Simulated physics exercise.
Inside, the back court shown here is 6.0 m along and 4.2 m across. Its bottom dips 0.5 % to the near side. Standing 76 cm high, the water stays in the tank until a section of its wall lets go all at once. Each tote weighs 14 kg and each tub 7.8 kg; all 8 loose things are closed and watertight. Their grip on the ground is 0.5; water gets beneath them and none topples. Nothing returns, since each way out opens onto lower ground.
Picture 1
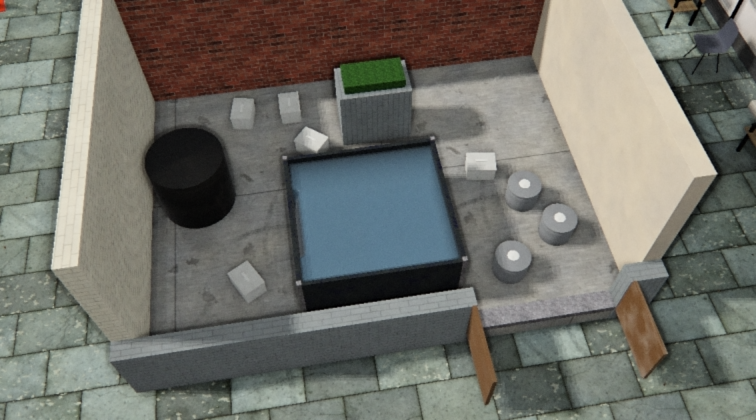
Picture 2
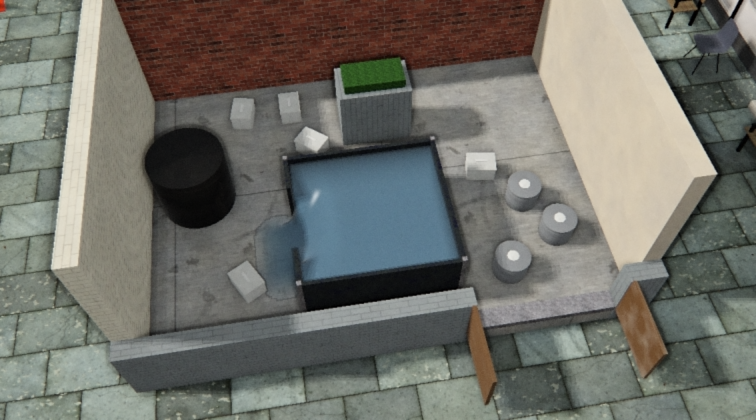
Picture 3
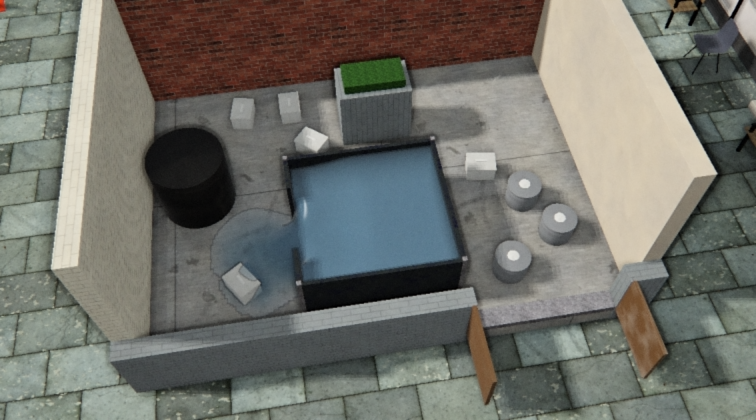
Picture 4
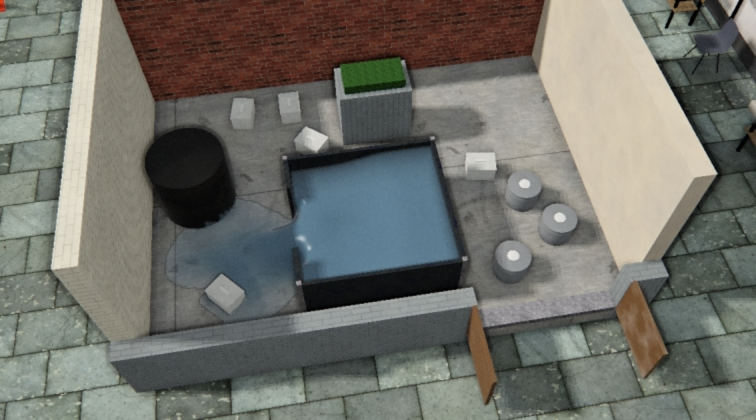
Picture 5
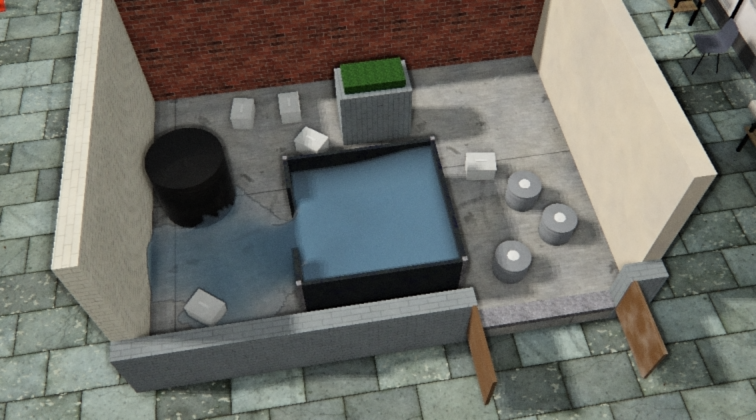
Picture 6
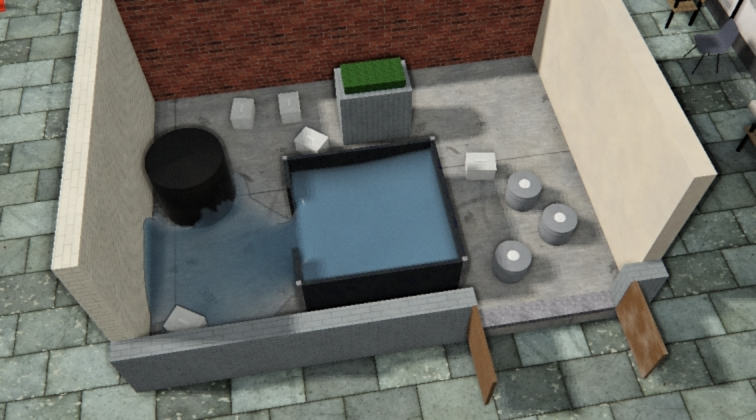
We see a walled court with a square pool of water; water pours from its left side and spreads across the floor to the left wall, pushing one pale box toward the near-left corner while the other objects stay still.
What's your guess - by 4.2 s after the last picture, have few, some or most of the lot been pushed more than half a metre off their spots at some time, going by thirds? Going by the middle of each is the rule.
I'd guess few, under a third.
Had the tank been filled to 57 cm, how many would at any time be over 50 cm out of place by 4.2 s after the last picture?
So the tally would be 1.
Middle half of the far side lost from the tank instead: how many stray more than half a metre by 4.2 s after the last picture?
That would give 6.
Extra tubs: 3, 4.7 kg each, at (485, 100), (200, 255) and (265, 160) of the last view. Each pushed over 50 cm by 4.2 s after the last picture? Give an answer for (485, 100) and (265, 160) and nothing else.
In order: Within it, beyond it.
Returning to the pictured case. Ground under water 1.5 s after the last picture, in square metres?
My estimate is roughly 11.0 m2.
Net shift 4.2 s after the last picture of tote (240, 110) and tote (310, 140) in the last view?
Going in order, that's 30 cm for one and 30 cm for the other.
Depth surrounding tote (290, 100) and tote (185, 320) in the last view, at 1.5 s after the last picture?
First roughly 3 cm, second roughly 29 cm.
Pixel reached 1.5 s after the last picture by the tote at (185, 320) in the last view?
(259, 313) or thereabouts.
Then, 0.4 s after the last picture 1 of 8 are over 50 cm from their spots; 1 afloat.
Then, 1.5 s after the last picture 1 of 8 are over 50 cm from their spots; 1 afloat.
Then, 2.8 s after the last picture 1 of 8 are over 50 cm from their spots; 2 afloat.
Then, 4.2 s after the last picture 2 of 8 are over 50 cm from their spots, and 2 have been at some point; 2 afloat.
